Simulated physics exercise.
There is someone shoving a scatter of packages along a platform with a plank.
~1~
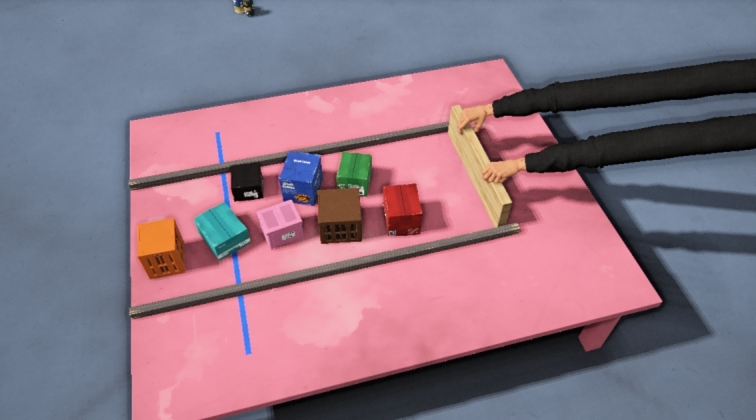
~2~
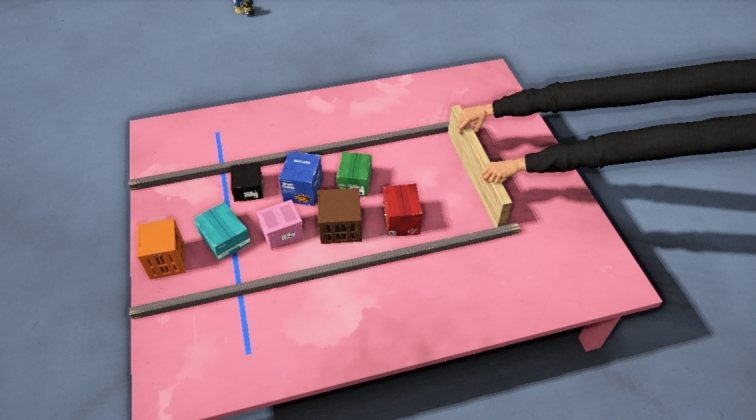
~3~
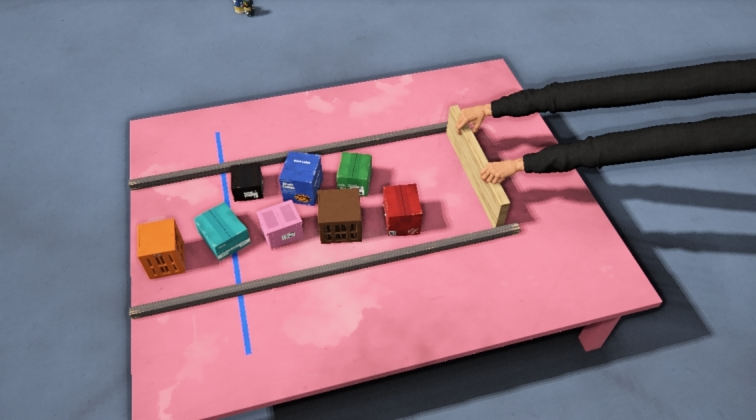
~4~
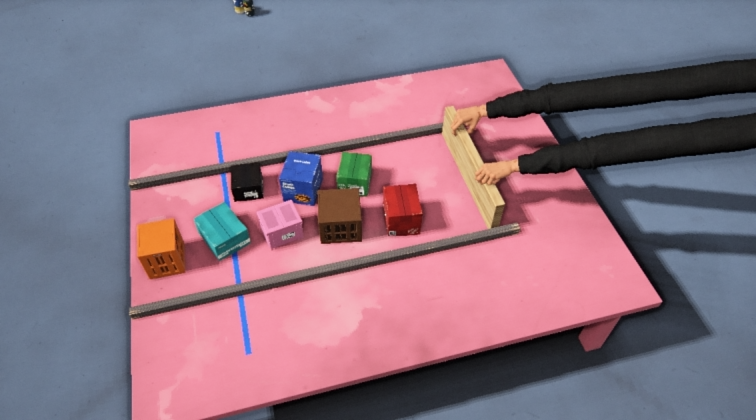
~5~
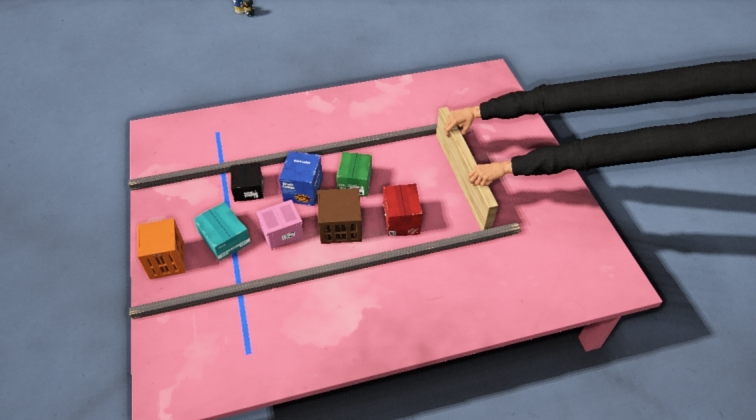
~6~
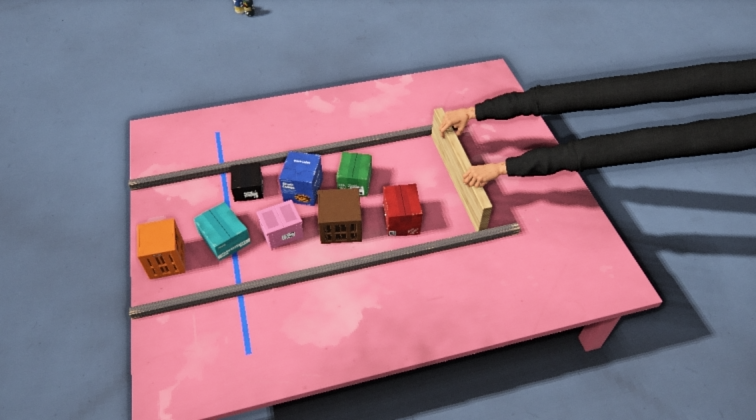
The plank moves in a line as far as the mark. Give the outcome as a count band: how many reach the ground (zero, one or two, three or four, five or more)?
One or two reach the ground.
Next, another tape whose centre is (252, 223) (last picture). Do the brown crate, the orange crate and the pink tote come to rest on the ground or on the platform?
The brown crate stays put, the orange crate is gone, the pink tote stays put.
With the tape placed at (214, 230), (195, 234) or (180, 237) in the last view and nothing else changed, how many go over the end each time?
Respectively, 4, 4 and 6.
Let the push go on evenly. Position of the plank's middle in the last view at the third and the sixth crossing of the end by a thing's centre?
The middle sits near (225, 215) at the first moment and near (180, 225) at the second.
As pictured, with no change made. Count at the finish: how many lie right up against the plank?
Contact count: 2.
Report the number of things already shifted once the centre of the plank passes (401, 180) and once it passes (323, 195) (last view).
I get 1 at the one place and 8 at the other.
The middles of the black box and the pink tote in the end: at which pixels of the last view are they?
Black box: (144, 202); pink tote: (133, 253).
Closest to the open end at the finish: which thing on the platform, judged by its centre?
The pink tote, that one.
A little later, none off yet; orange crate at rest near (162, 249); turquoise parcel at rest near (222, 231); black box at rest near (247, 182).
When it is over, the number that fall off is one or two; down, turquoise parcel and orange crate.
